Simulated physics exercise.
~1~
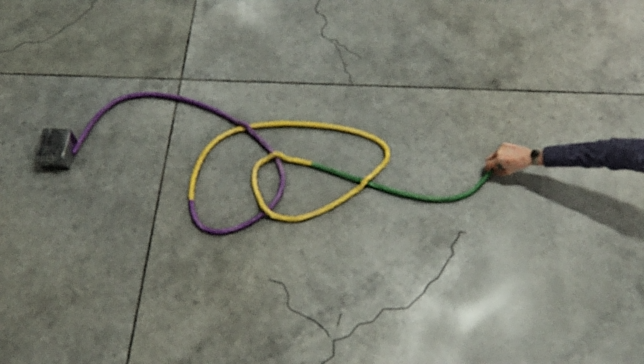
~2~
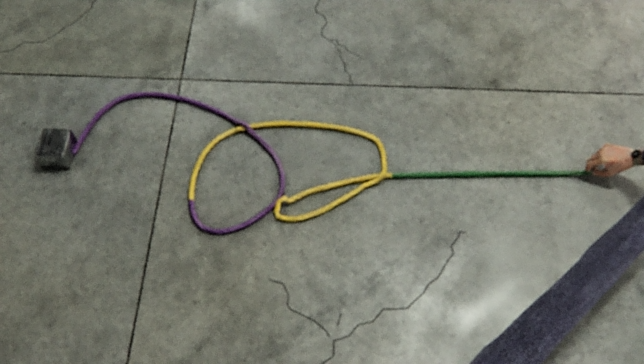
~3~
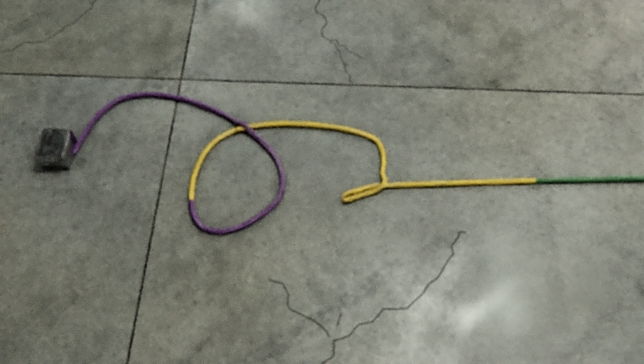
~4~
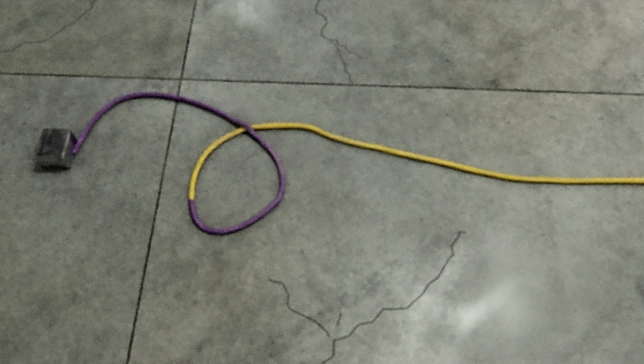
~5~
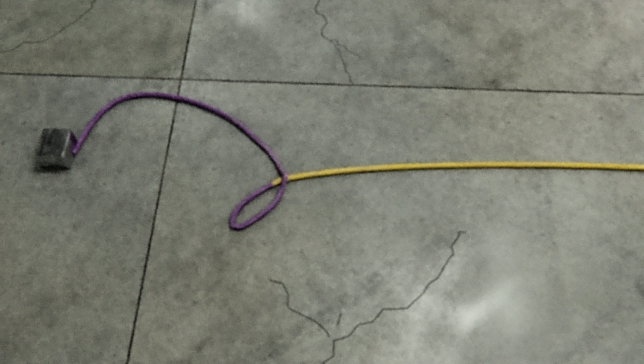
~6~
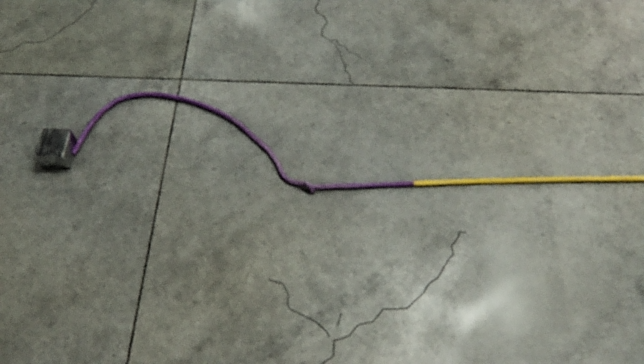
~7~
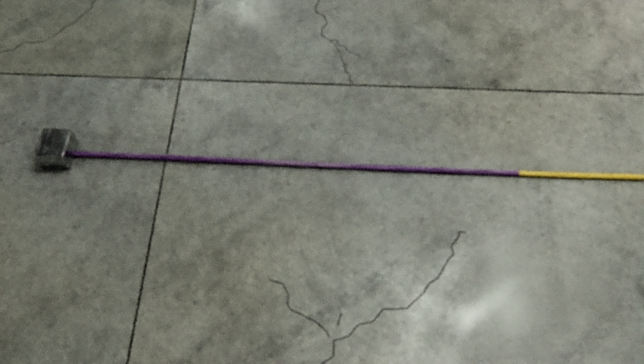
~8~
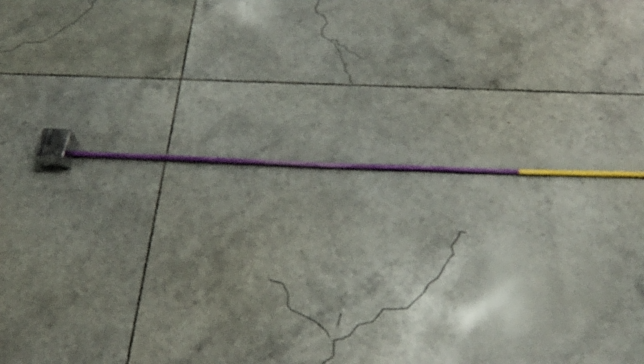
On a warehouse floor, a hand pulled the green end of a looped purple, yellow and green rope off to the right, and its loops slipped open and shrank away until the rope lay straight and taut from the dark block, with no knot.
